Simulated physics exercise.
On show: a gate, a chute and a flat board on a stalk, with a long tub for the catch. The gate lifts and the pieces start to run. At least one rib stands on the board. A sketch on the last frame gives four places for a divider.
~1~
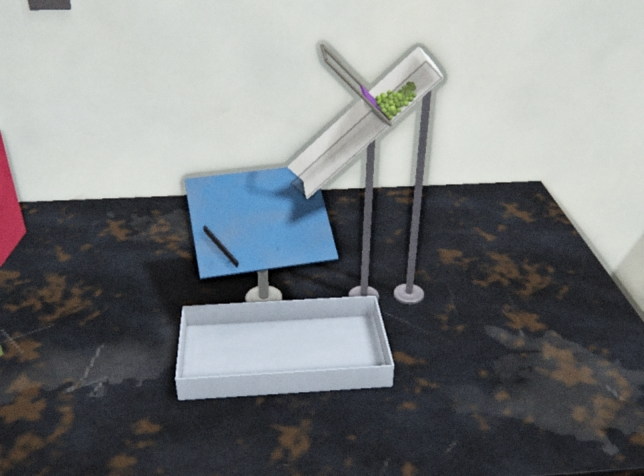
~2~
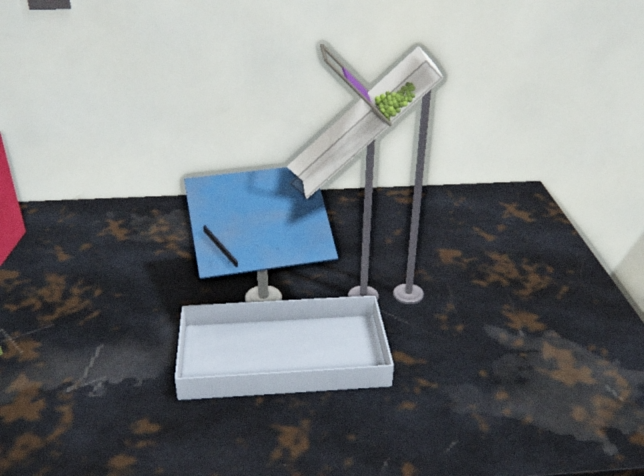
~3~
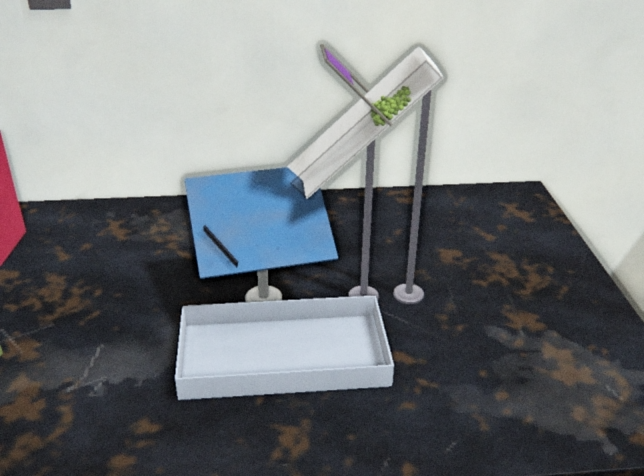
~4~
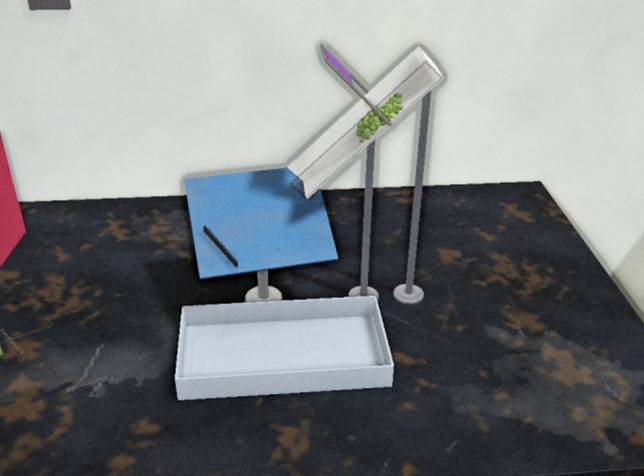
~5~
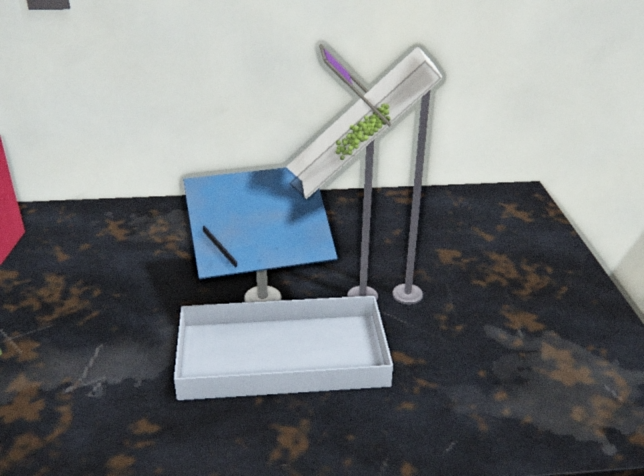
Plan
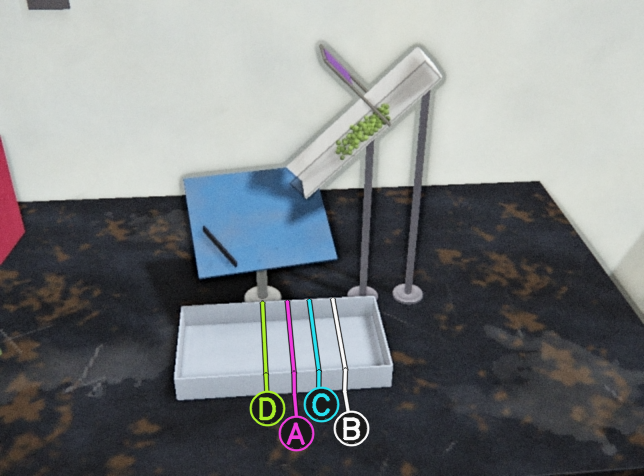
To begin with, a heap of small green pieces sits behind a purple gate near the top of a sloping chute, above a tilted blue board and an empty white tub. The gate slides up and to the left, and the pieces run down the chute, spreading out to about halfway along it.
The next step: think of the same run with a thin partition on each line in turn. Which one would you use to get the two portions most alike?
Line D.
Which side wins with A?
More lands on the left.
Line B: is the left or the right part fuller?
The left side.
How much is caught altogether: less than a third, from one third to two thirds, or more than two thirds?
It is more than two thirds.
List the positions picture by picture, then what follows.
The first frame shows load behind the gate at (392, 103), dried peas; lip of the chute at (305, 189), sloping fairly steeply.
The second frame shows middle of the board at (260, 218), tilted fairly steeply; middle of its low edge at (270, 268); of its high edge at (250, 171).
The third frame shows front corners of the tub at (176, 379) and (393, 365), empty; front of the load at (377, 124).
The fourth frame shows middle of the load at (379, 119); its front at (360, 134), about a quarter of the way to the lip; rib from (204, 226) to (237, 262).
The fifth frame shows middle of the load at (366, 130); its front at (338, 152), about half of the way to the lip.
On the marked copy, line A crosses the front rim at (294, 372); line B crosses the front rim at (345, 369); line C crosses the front rim at (318, 370); line D crosses the front rim at (265, 373).
With A, of what is caught, nearly all on the left of the divider, a small part on the right.
With B, of what is caught, all on the left of the divider, none on the right.
With C, of what is caught, nearly all on the left of the divider, a stray few on the right.
With D, of what is caught, about half on the left of the divider, about half on the right.
